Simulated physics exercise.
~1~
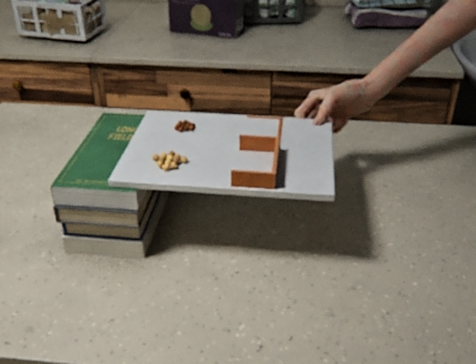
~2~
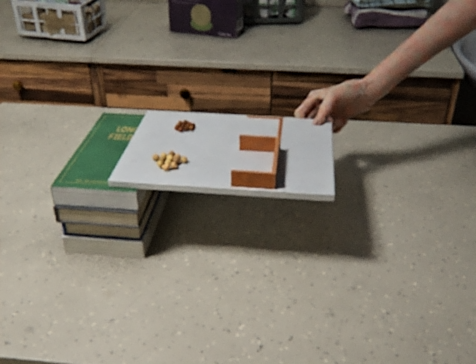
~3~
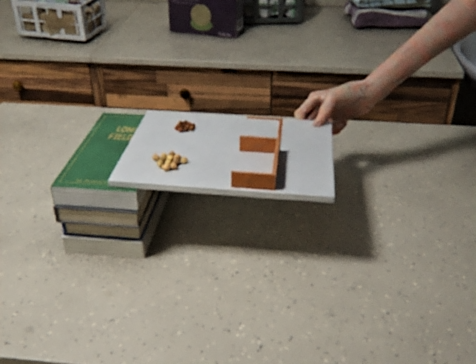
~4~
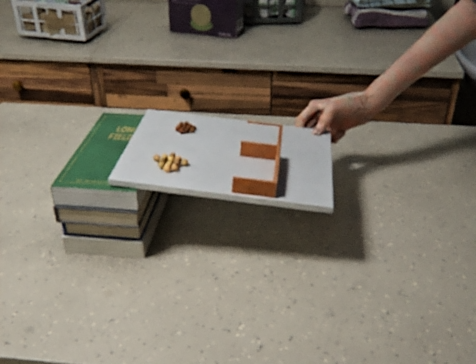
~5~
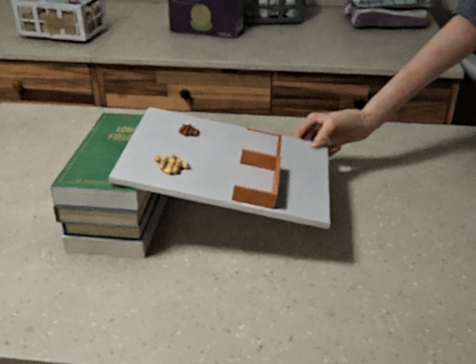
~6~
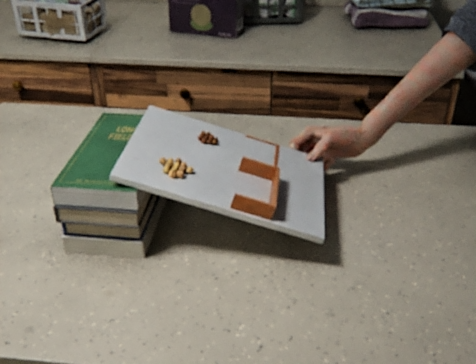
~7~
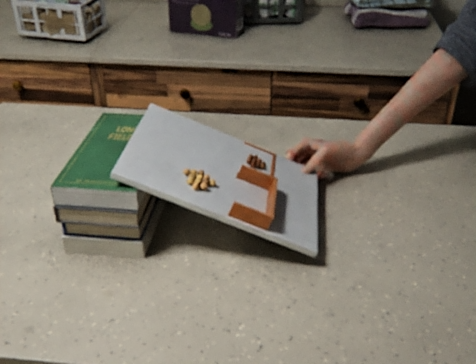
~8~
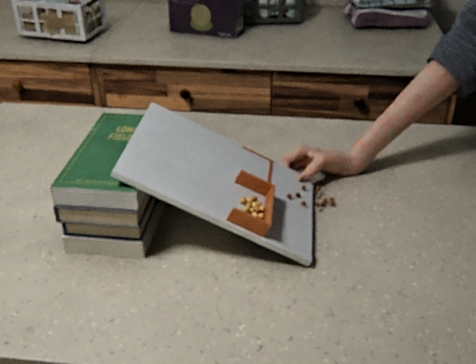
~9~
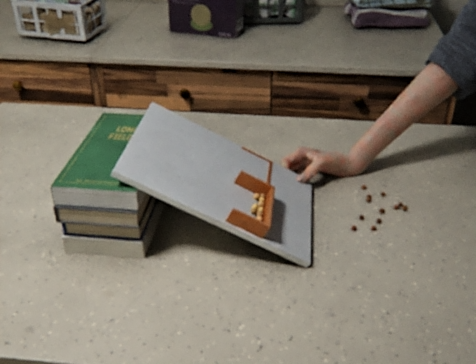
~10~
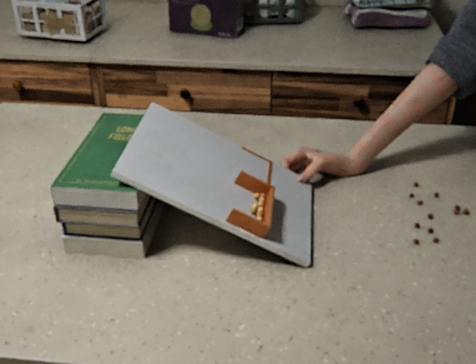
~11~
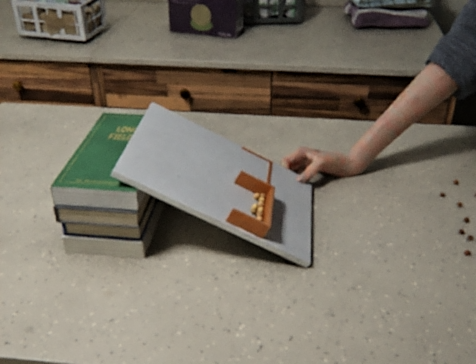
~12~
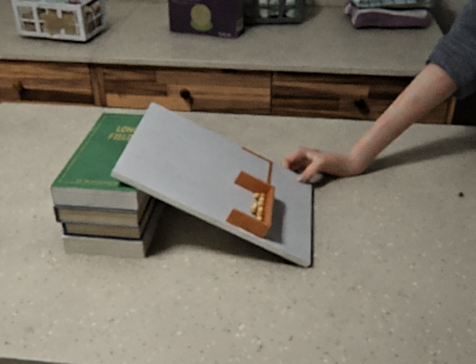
In this clip, a hand lowers the right end of a white board propped on stacked books, and two small piles slide toward orange barriers. The near yellowish pile stops behind its barrier, while the far reddish-brown pieces pass theirs and roll rightward across the counter out of view.
